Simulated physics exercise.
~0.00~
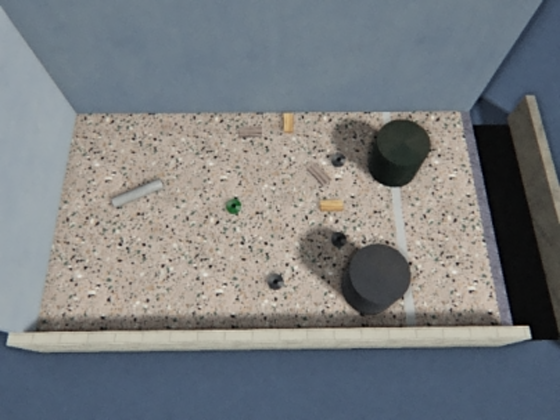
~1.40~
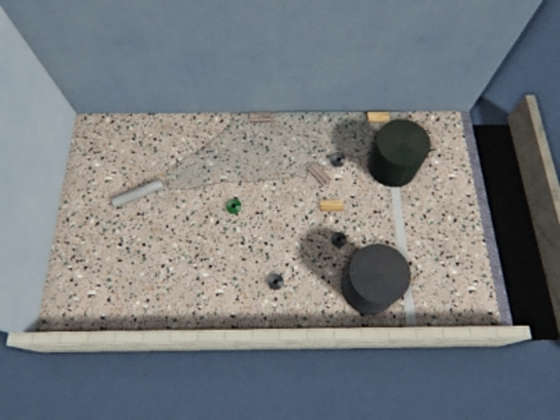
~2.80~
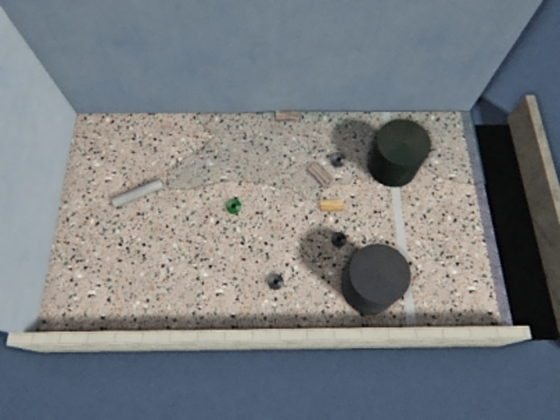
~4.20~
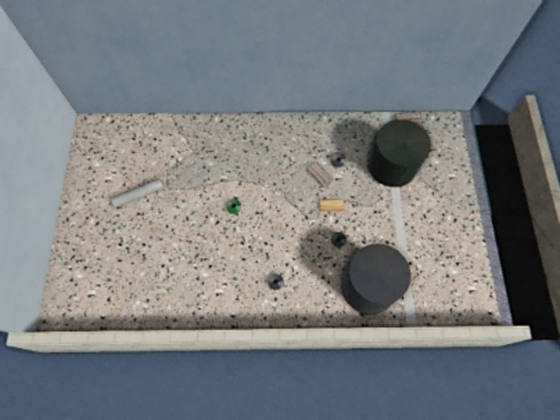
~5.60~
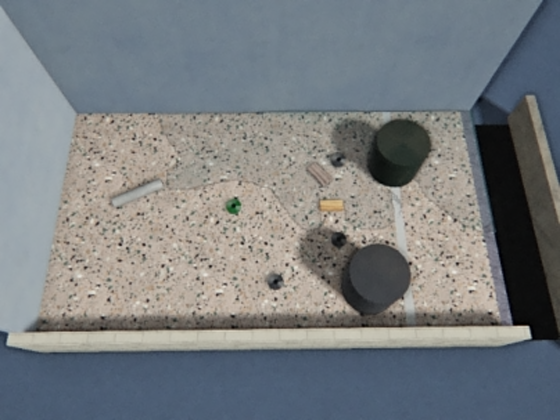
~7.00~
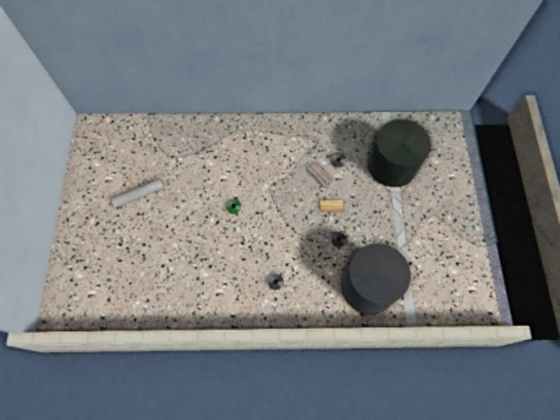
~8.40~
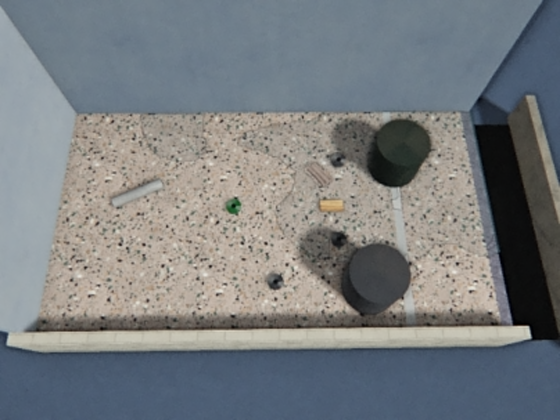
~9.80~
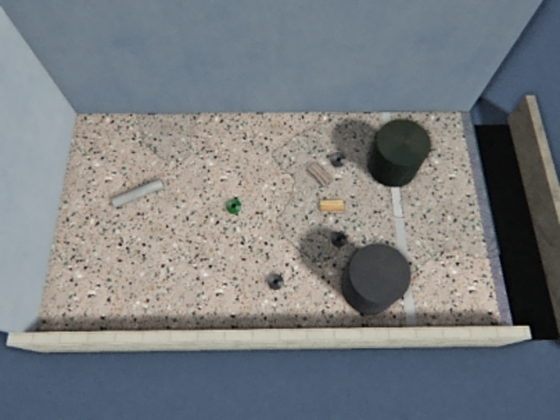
Water spreads in a thin sheet from a grey pipe at the left of a speckled, walled floor seen from above, with two dark cylinders near a pale line on the right. Small tan and pinkish blocks and dark lids lie about, and a green lid sits near the middle. The tan block by the back wall is swept right and soon disappears from view. A pinkish block follows along the wall, passes the line behind the far cylinder and also vanishes. The sheet then thins to faint patches, while the green lid remains aground, short of the line.
